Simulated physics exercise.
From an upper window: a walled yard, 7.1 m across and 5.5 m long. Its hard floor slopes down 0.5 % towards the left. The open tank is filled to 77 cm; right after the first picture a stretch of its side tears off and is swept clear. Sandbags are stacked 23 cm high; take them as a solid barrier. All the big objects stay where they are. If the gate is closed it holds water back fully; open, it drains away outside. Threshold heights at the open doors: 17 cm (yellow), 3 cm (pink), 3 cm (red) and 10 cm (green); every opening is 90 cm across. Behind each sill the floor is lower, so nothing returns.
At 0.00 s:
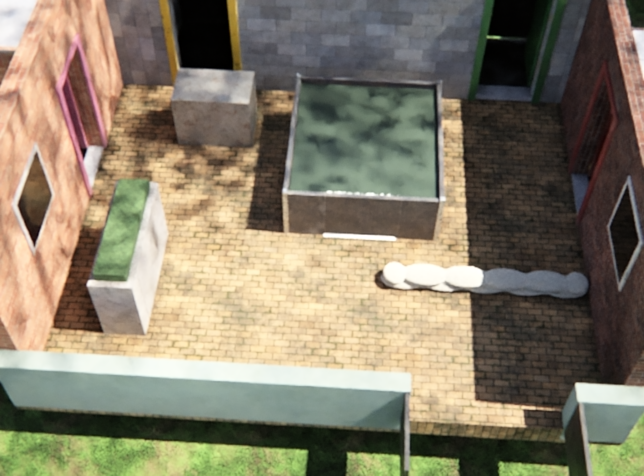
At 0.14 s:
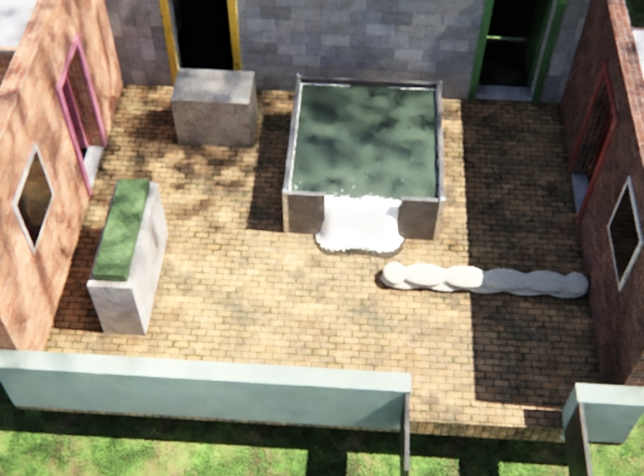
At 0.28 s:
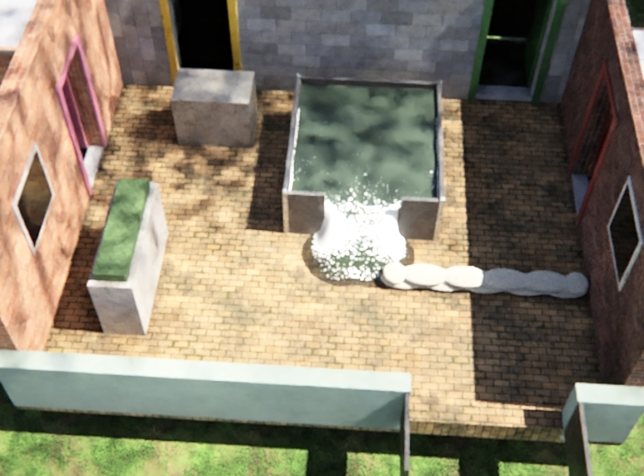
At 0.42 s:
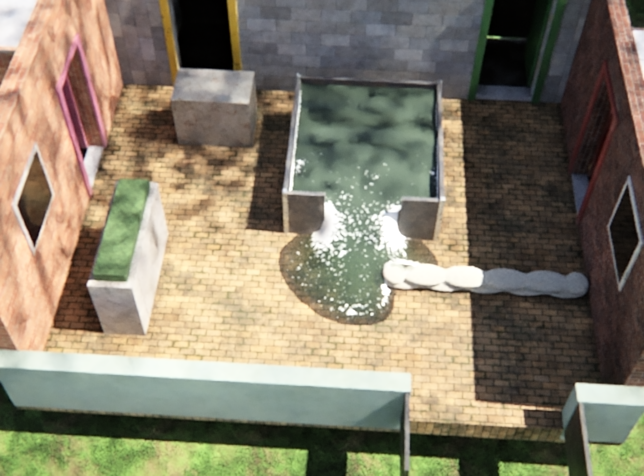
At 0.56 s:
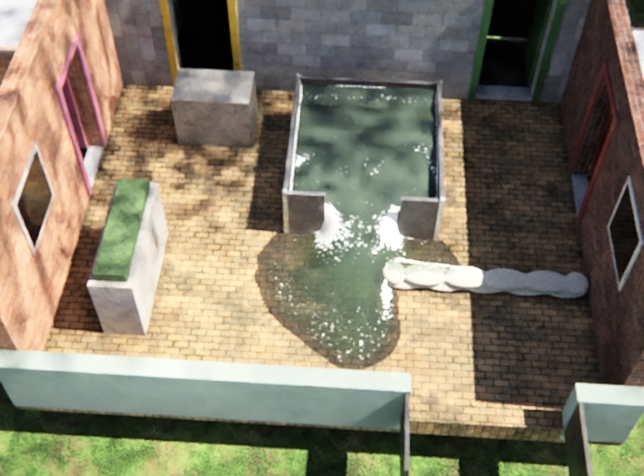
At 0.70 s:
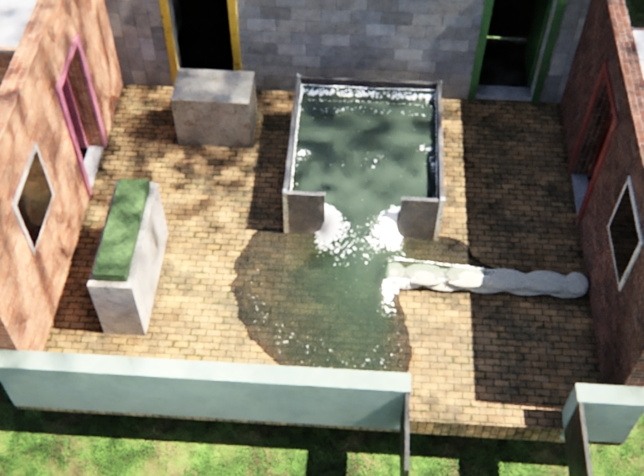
Water bursting through the front side of an open tank, foaming out and spreading across a walled brick yard beside sandbags.
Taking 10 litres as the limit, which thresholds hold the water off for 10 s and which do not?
Door by door: At the yellow door it does not reach the limit; at the pink door it exceeds the limit; at the red door it exceeds the limit; at the green door it does not reach the limit.
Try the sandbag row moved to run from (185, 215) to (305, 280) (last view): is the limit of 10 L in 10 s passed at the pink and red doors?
Against that limit: Pink above, red not over.
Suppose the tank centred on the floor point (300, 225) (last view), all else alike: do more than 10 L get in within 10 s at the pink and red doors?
Against that limit: Pink over, red not over.
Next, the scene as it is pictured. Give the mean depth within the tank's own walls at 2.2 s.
Roughly 44 cm on average.
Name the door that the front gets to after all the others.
It is the yellow one.
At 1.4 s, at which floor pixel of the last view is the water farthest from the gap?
Near (164, 388).
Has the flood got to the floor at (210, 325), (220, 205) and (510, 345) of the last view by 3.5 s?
In that order: Flooded, still dry, wet.
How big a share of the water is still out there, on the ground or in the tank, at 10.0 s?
Some 84 per cent remains.
After 1.4 s water covers 30 % of the floor and is deepest (46 cm) near (359, 238); yellow door not reached, pink door not reached, red door not reached, green door not reached.
After 2.2 s water covers 45 % of the floor and is deepest (39 cm) near (323, 384); yellow door not reached, pink door not reached, red door 6 cm at the sill, 1 L in, green door not reached.
After 3.5 s water covers 60 % of the floor and is deepest (32 cm) near (36, 381); yellow door not reached, pink door 3 cm at the sill, 0 L in, red door 5 cm at the sill, 9 L in, green door not reached.
After 6.0 s water covers 90 % of the floor and is deepest (22 cm) near (36, 381); yellow door 10 cm at the sill, 0 L in, pink door 7 cm at the sill, 16 L in, red door 5 cm at the sill, 18 L in, green door 5 cm at the sill, 0 L in.
After 10.0 s water covers 95 % of the floor and is deepest (14 cm) near (36, 381); yellow door 10 cm at the sill, 0 L in, pink door 10 cm at the sill, 46 L in, red door 3 cm at the sill, 22 L in, green door 9 cm at the sill, 0 L in.
